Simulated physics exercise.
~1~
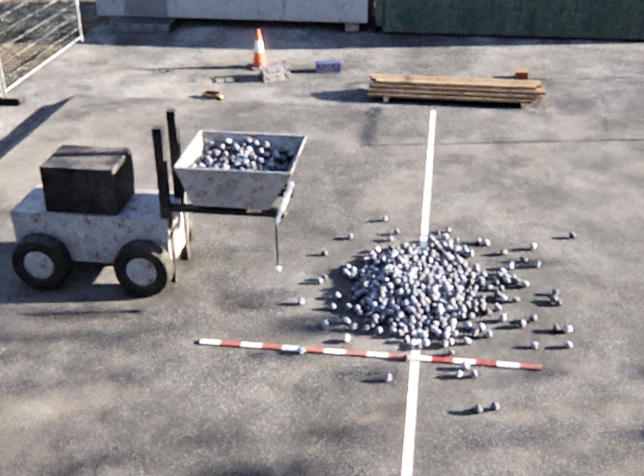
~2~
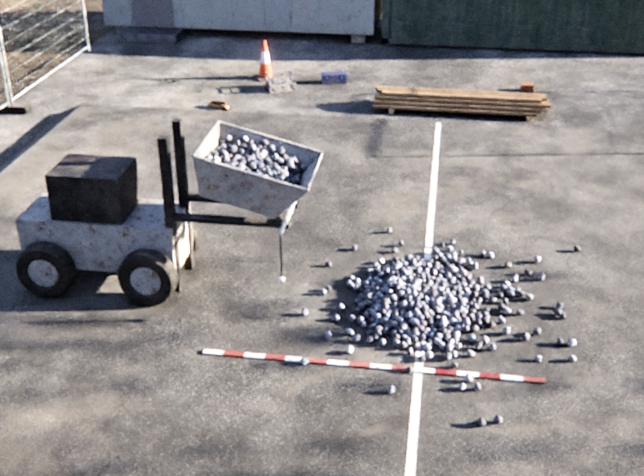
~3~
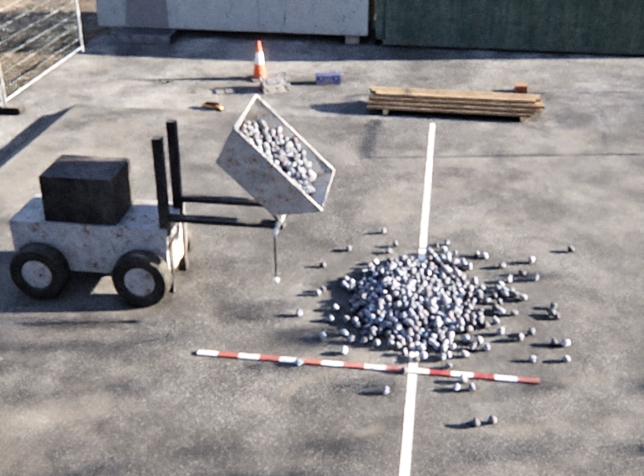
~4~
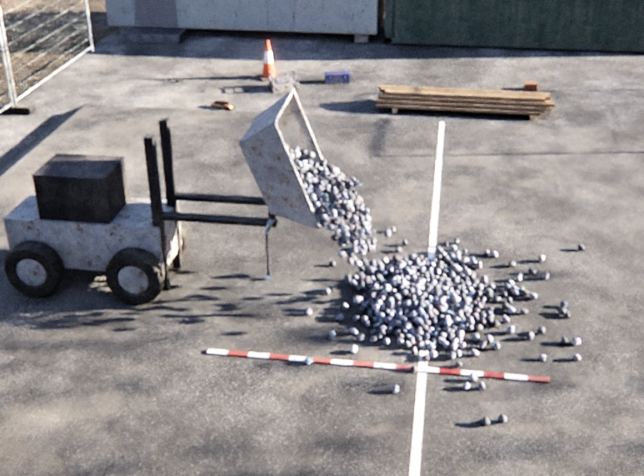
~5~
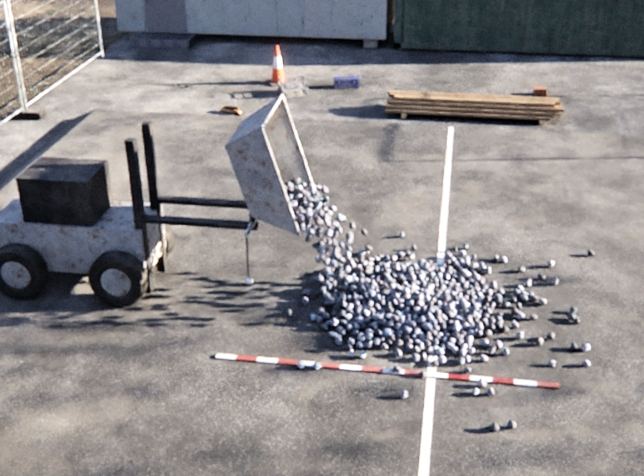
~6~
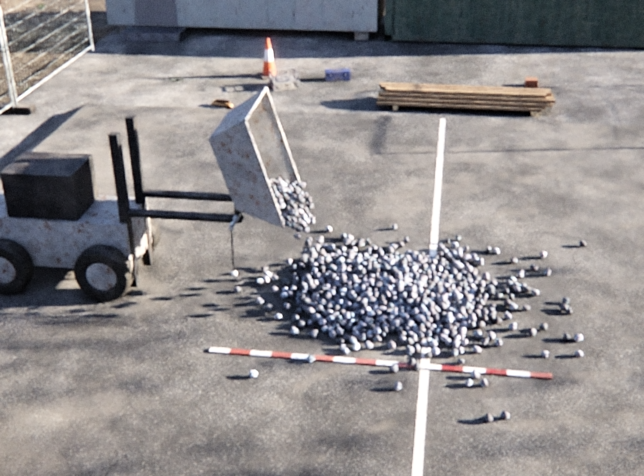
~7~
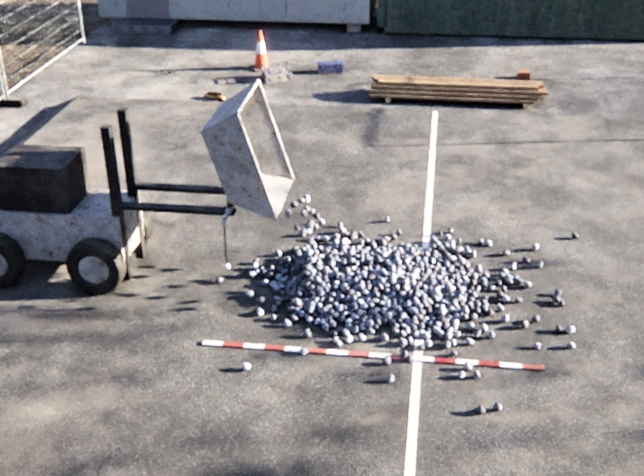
On a paved yard, a forklift tips its skip and backs left, emptying stones beside the pile.
